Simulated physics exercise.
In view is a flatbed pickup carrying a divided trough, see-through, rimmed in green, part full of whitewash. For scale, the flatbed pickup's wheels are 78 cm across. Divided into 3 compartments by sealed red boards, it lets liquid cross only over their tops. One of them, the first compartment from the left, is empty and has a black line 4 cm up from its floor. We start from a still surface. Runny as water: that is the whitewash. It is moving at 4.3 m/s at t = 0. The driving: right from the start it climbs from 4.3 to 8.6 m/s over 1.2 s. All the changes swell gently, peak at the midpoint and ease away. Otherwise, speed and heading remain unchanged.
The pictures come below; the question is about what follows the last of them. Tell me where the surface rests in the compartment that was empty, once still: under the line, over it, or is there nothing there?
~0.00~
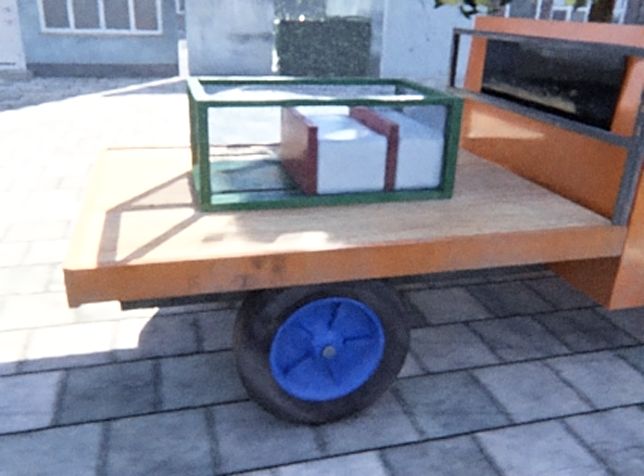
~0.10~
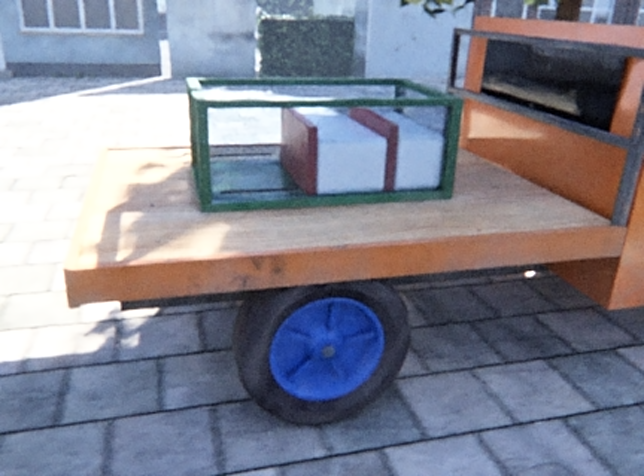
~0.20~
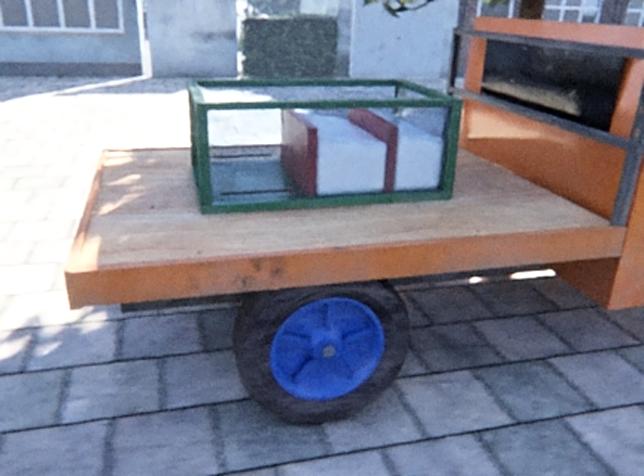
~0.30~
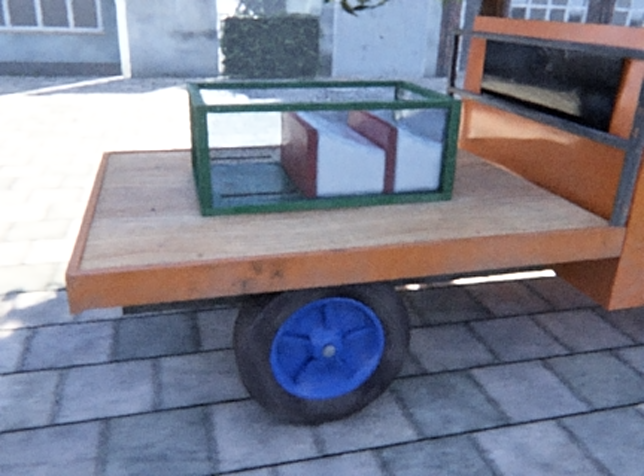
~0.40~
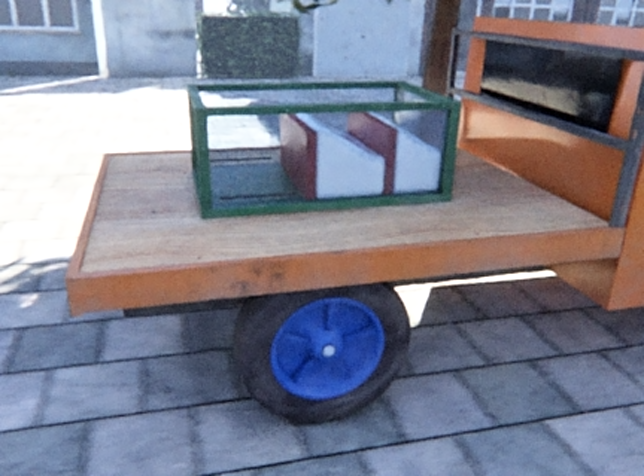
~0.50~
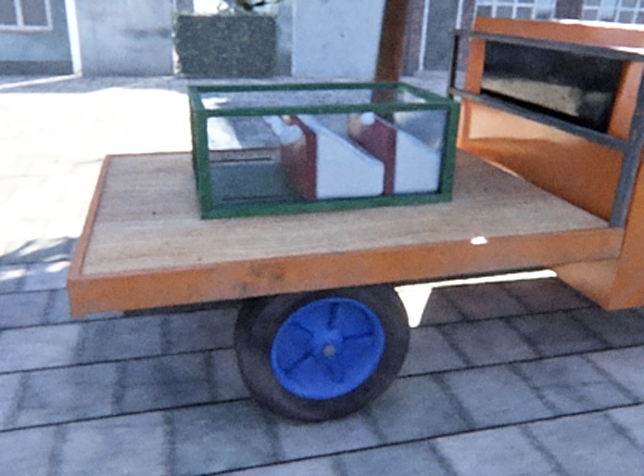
Under the line.
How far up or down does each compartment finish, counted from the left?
In cm: 2 up, 2 down, 1 down.
Then, 0.90 s in, the mean depths from the left are 2, 25, 26 cm.
Then, 1.30 s in, the mean depths from the left are 2, 25, 26 cm.
Then, 1.80 s in, the mean depths from the left are 2, 25, 26 cm.
Then, 4.18 s in, the mean depths from the left are 2, 25, 26 cm.
